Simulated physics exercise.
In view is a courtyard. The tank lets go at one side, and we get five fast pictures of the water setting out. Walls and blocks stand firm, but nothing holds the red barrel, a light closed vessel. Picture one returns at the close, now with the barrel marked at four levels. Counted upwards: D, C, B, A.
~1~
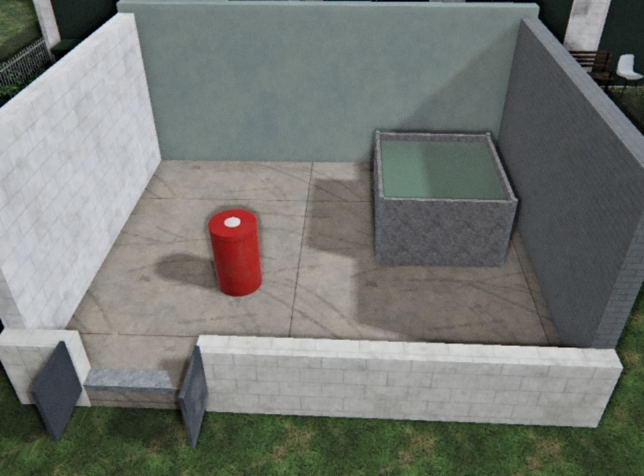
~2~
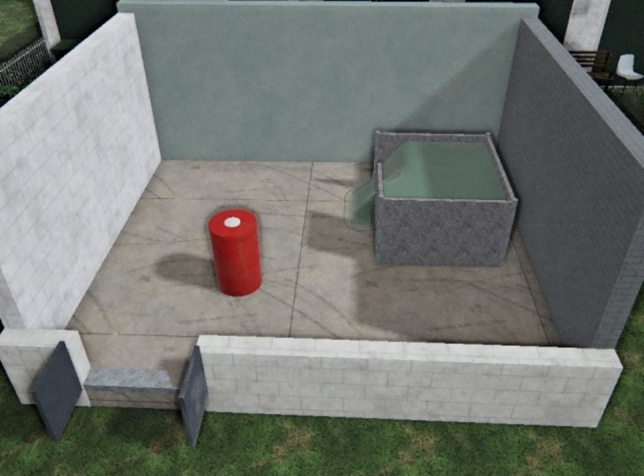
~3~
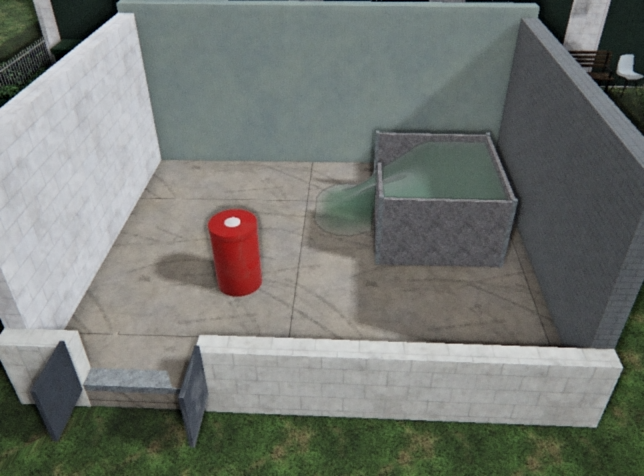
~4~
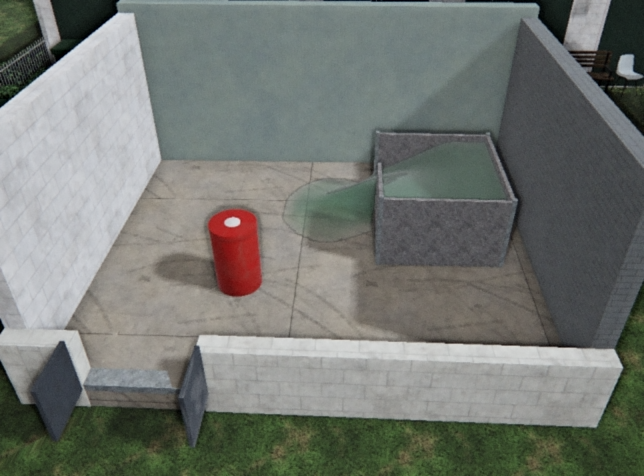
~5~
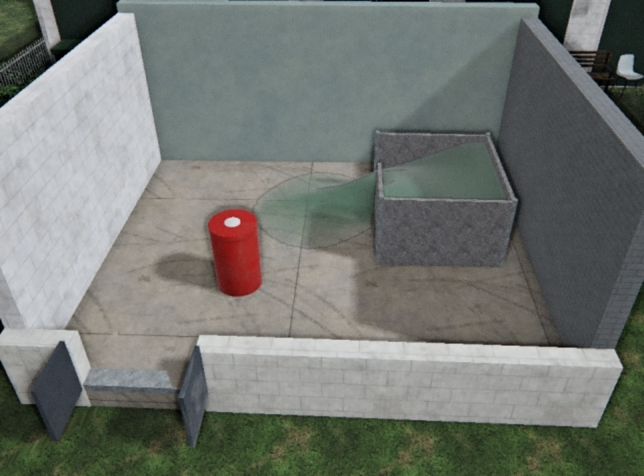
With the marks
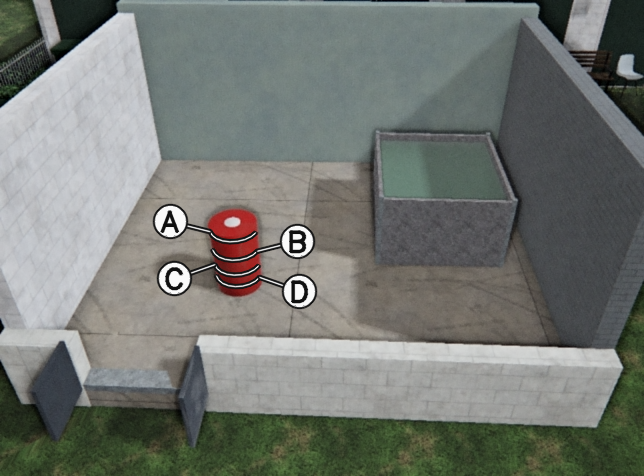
Walled courtyard with a stone tank spilling greenish water from its left side, the puddle spreading across the paving beside a red barrel.
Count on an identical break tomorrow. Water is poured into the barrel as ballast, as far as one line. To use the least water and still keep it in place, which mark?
Mark D.
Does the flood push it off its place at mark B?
No.
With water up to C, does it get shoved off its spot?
No.
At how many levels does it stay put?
All of them.
On the marked copy, A at (229, 241); B at (232, 260); C at (233, 275); D at (235, 286); from the bottom up D, C, B, A.
With A, it does not move.
With B, it does not move.
With C, it does not move.
With D, it does not move.
